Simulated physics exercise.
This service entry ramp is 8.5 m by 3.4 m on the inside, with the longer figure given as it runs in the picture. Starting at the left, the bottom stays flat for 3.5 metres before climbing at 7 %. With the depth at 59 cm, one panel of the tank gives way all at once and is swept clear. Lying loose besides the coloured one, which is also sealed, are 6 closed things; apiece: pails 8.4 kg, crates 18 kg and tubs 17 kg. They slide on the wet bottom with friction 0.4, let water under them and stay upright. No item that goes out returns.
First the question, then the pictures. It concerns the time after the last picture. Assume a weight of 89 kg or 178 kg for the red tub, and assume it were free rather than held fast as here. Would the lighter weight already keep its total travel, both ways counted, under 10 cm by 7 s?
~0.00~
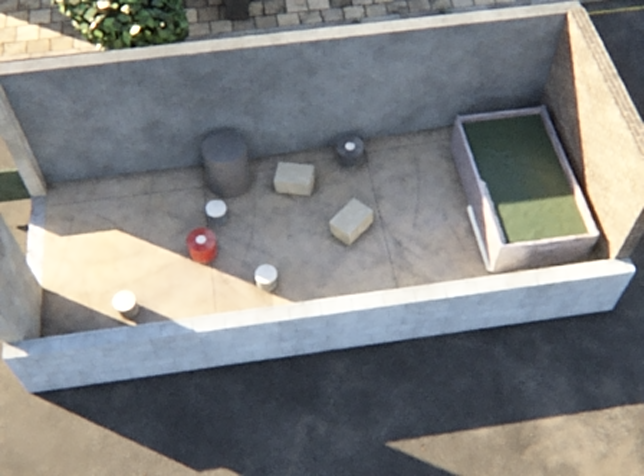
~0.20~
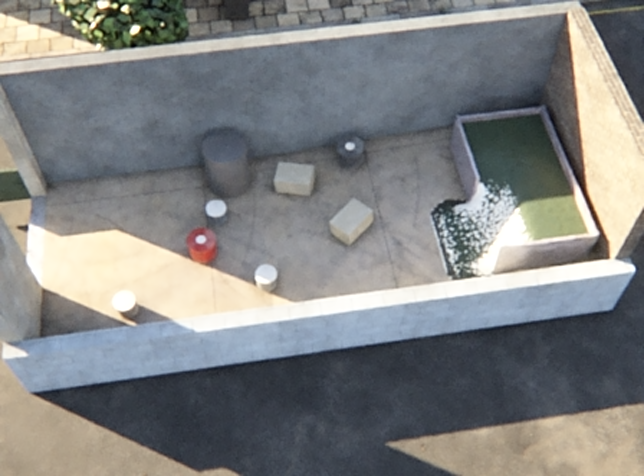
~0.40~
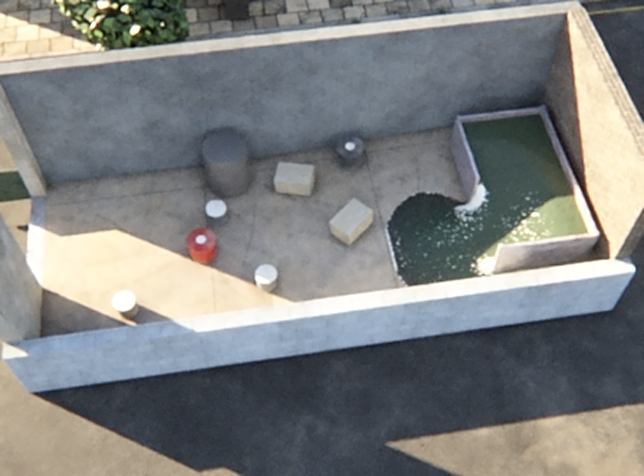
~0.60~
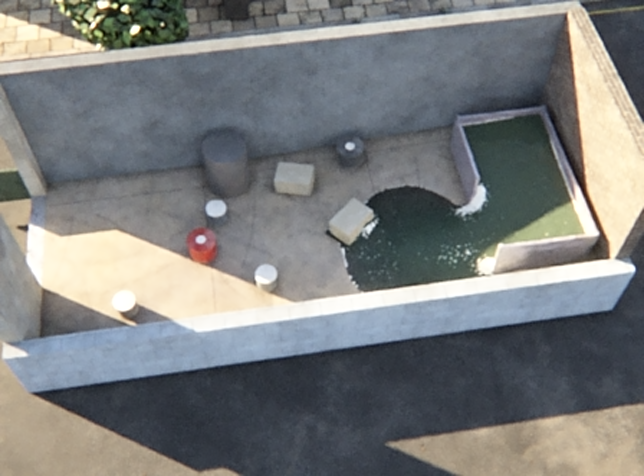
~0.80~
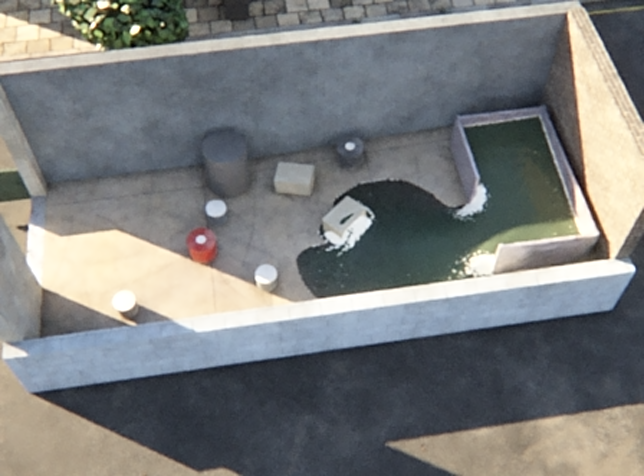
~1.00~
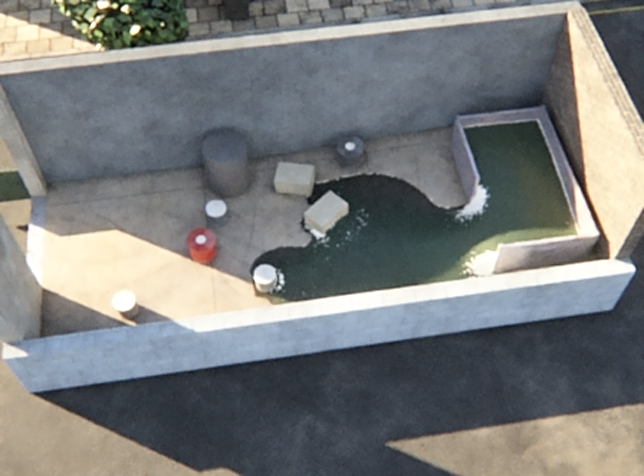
Yes.
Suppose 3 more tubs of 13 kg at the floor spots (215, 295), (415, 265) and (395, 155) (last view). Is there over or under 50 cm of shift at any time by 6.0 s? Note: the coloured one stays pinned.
Beyond, beyond, within.
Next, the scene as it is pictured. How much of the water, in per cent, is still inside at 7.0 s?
Some 72 per cent remains.
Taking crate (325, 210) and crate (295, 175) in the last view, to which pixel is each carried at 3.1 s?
First near (165, 189), second near (268, 161).
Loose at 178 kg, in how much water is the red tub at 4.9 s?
About 6 cm.
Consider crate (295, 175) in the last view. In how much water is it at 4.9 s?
Roughly 5 cm.
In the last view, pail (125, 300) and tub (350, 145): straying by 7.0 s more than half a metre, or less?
Taking them one at a time, I'd say further, then not as far.
After 1.4 s the red tub would be 0 cm from its start with 89 kg and 0 cm from its start with 178 kg; 1 cm of water round it then.
After 3.1 s the red tub would be 0 cm from its start with 89 kg and 0 cm from its start with 178 kg; 10 cm of water round it then.
After 4.9 s the red tub would be 0 cm from its start with 89 kg and 0 cm from its start with 178 kg; 6 cm of water round it then.
After 7.0 s the red tub would be 0 cm from its start with 89 kg and 0 cm from its start with 178 kg; 10 cm of water round it then.
